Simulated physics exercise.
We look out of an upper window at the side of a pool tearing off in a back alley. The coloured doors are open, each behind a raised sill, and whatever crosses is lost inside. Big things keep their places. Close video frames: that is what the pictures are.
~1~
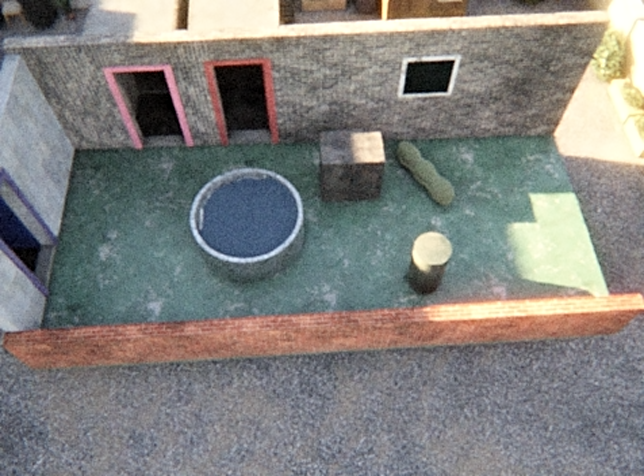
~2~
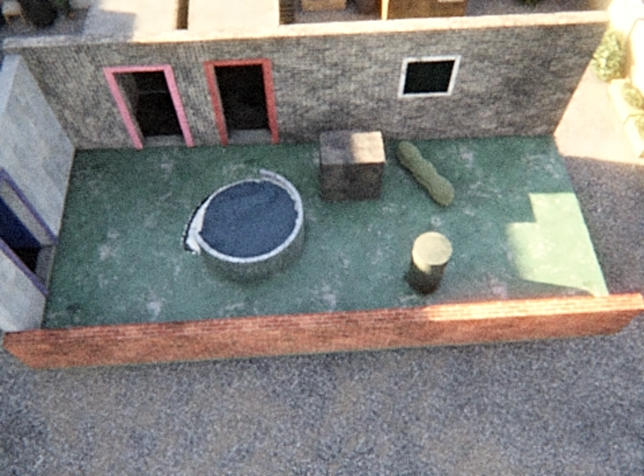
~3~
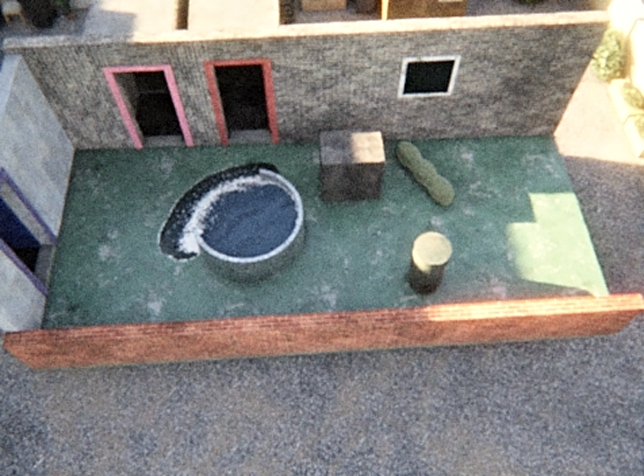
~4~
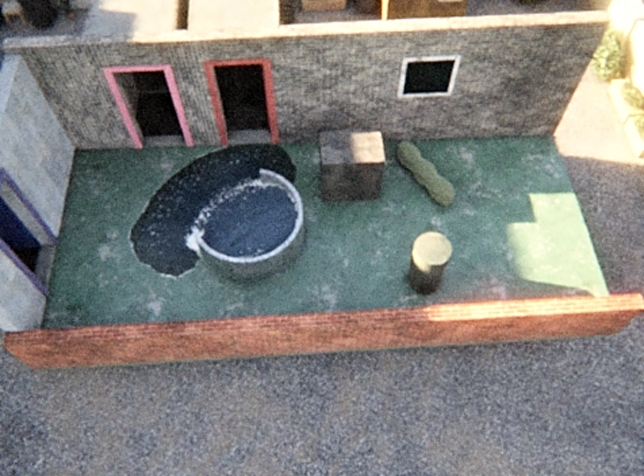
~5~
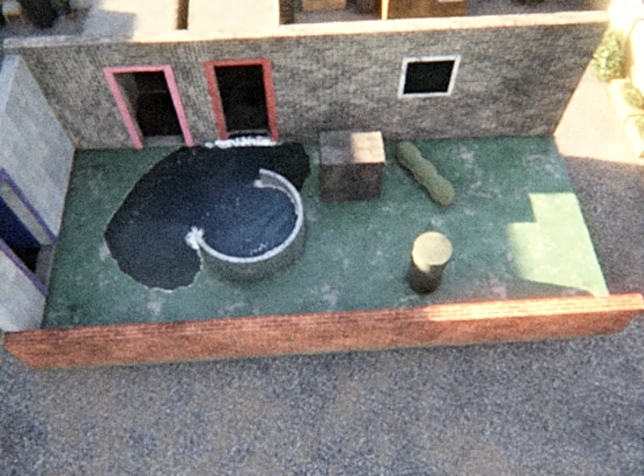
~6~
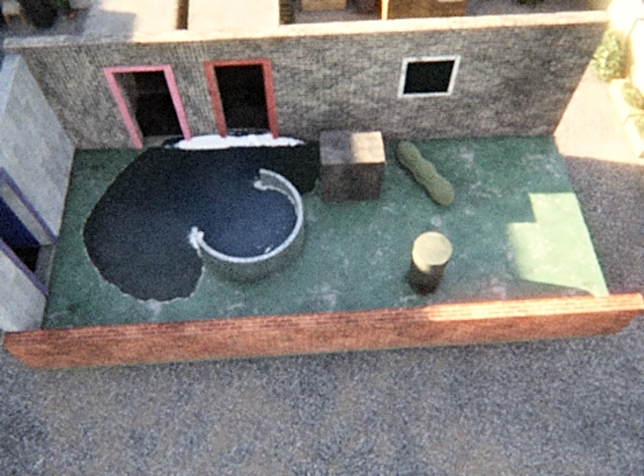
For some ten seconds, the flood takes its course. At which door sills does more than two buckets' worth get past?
The blue door passes two buckets or less; the red door passes more than two buckets; the pink door passes more than two buckets.
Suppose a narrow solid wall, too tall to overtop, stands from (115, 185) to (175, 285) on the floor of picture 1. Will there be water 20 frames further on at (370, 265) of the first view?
There: Dry.
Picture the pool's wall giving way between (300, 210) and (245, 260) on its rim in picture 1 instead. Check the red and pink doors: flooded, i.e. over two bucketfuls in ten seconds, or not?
As for the red door, it sits short of it; as for the pink door, it sits short of it.
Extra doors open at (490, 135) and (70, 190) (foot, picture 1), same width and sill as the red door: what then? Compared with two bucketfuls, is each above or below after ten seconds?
Well, one comes out lower, the other comes out higher.
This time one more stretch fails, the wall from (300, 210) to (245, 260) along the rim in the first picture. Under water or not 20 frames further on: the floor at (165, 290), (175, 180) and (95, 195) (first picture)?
Respectively: Drenched, parched and parched.
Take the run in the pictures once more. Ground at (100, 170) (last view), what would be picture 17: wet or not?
At that place: Awash.
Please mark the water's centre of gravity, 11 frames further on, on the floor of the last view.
(185, 199).
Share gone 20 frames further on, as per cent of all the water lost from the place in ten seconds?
40 per cent.
A moment on, water covers 30 % of the floor; the blue door wet at the sill, nothing in, the red door over two buckets in, the pink door over two buckets in.
Next, water covers 30 % of the floor; the blue door under two buckets in, the red door over two buckets in, the pink door far over two buckets in.
Then, water covers 40 % of the floor; the blue door under two buckets in, the red door over two buckets in, the pink door far over two buckets in.
Later, water covers 65 % of the floor; the blue door under two buckets in, the red door over two buckets in, the pink door far over two buckets in.
In the end, water covers 70 % of the floor; the blue door under two buckets in, the red door over two buckets in, the pink door far over two buckets in.
